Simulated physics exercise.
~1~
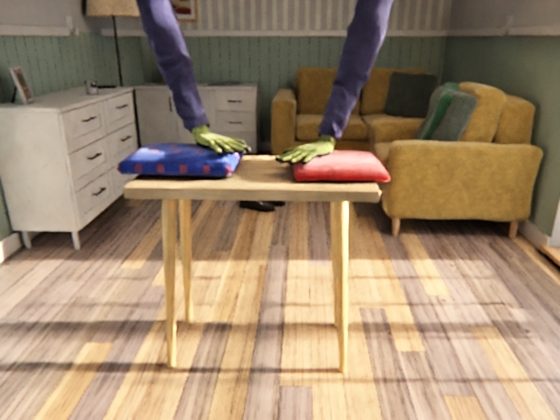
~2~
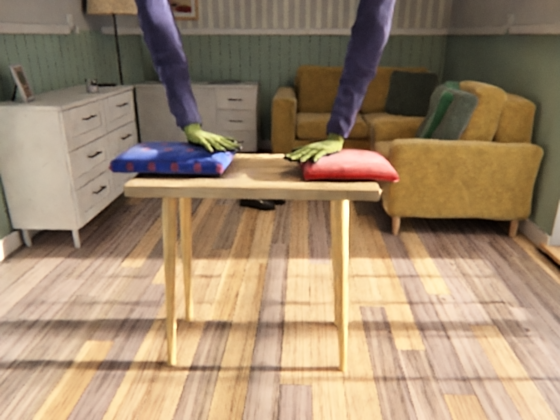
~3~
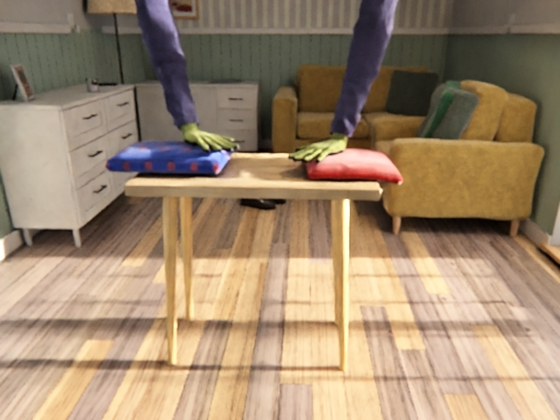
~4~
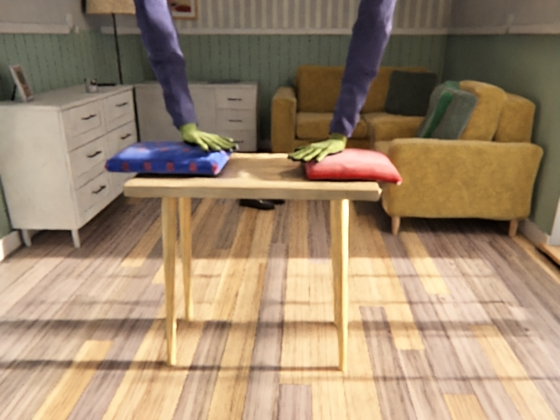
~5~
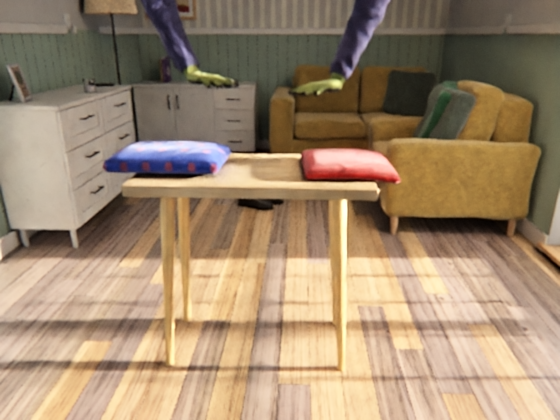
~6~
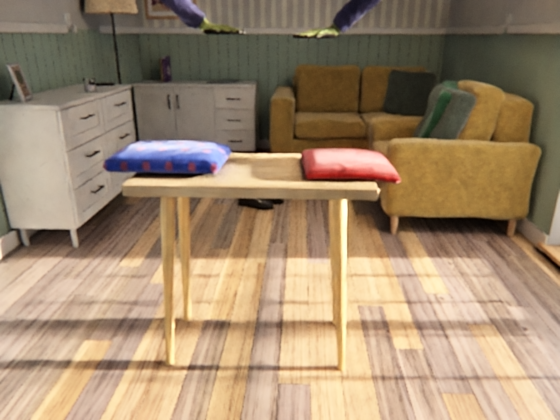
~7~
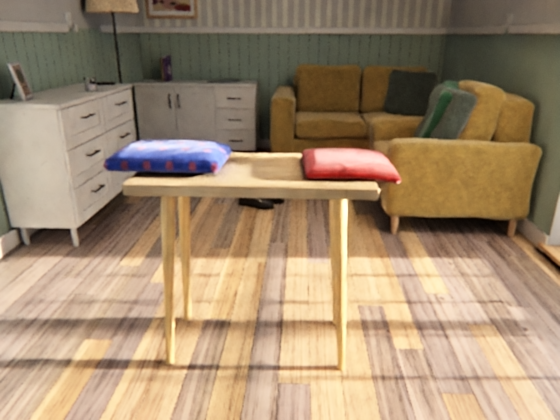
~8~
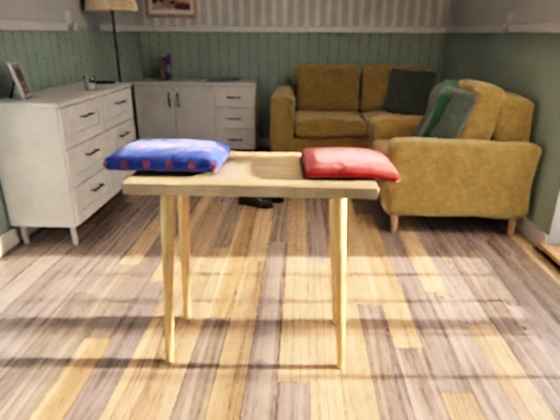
In a living room, gloved hands slide a blue pillow left and a red pad right, then withdraw, leaving both on a bench.
